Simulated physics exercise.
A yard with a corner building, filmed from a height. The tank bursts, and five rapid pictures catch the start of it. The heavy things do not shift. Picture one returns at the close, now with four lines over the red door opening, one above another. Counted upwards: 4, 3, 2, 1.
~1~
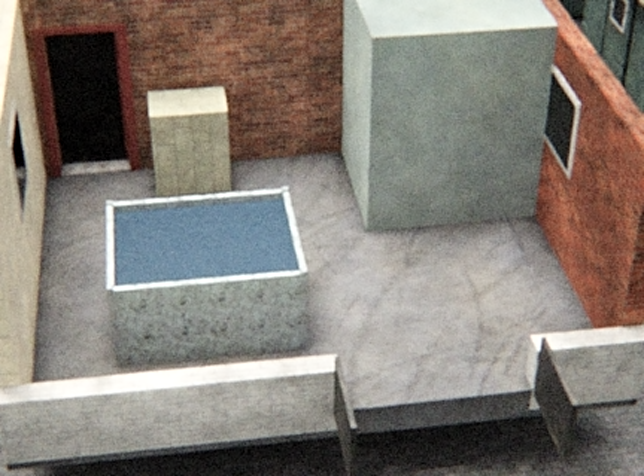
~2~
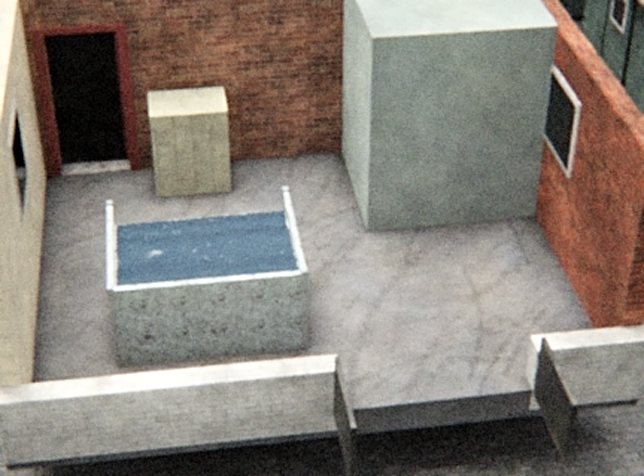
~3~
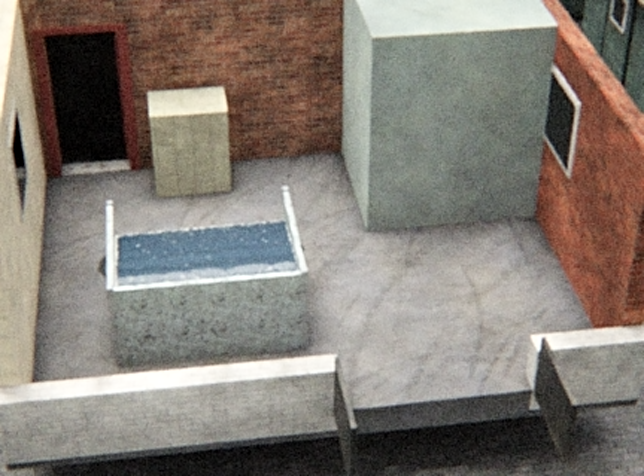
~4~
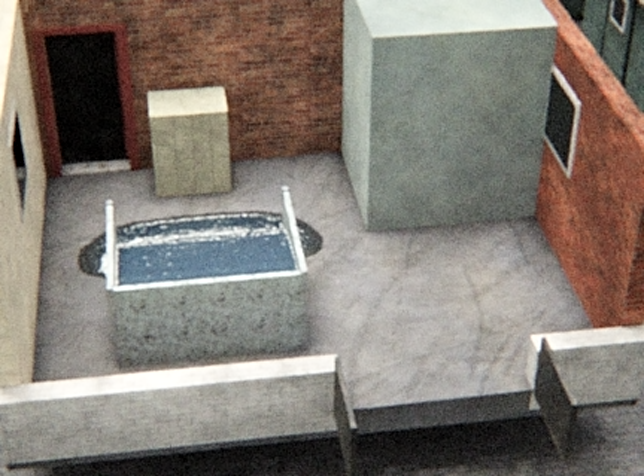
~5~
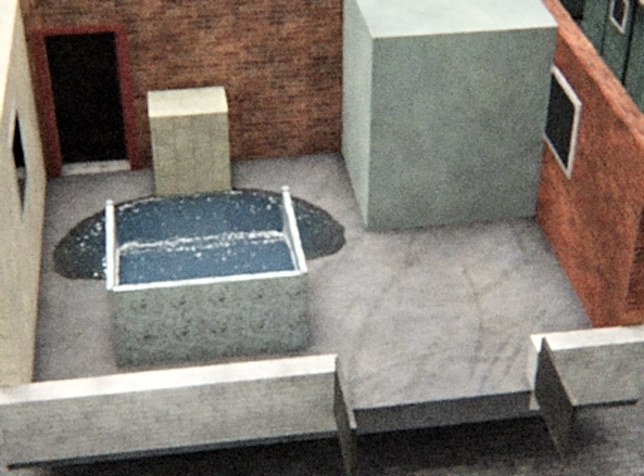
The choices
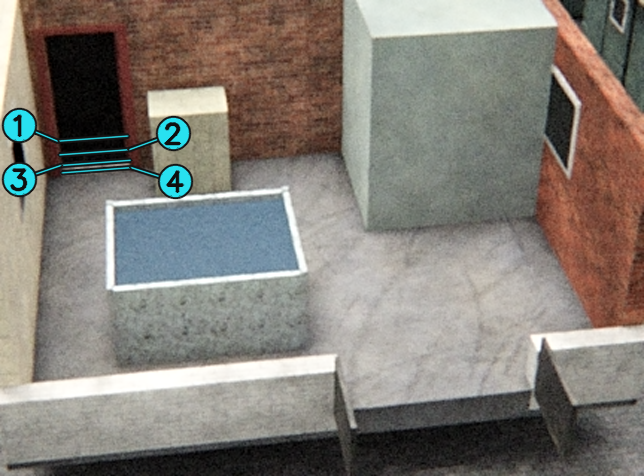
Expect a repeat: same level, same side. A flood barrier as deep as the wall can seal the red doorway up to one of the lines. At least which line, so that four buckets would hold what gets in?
That is height 1.
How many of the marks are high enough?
One of the four.
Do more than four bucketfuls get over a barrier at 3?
Yes, it does.
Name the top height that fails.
That would be 2.
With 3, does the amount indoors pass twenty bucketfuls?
Yes, clearly.
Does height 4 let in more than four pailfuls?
Yes, that goes wrong.
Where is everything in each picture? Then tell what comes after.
Water in the tank at rest, its middle at (203, 243); foot of the red doorway at (97, 173); open gate at (435, 341).
Water covers 3 % of the ground, its front hidden from here.
Water covers 6 % of the ground, its front hidden from here.
Water covers 13 % of the ground and shows as far out as (305, 228).
Water covers 22 % of the ground and shows as far out as (321, 213).
On the marked copy, 1 at (92, 138); 2 at (94, 152); 3 at (95, 162); 4 at (96, 170); from the bottom up 4, 3, 2, 1.
If 1 is chosen, a bucket or two gets in.
If 2 is chosen, about 12 bucketfuls get in.
If 3 is chosen, dozens of bucketfuls pour in.
If 4 is chosen, dozens of bucketfuls pour in.
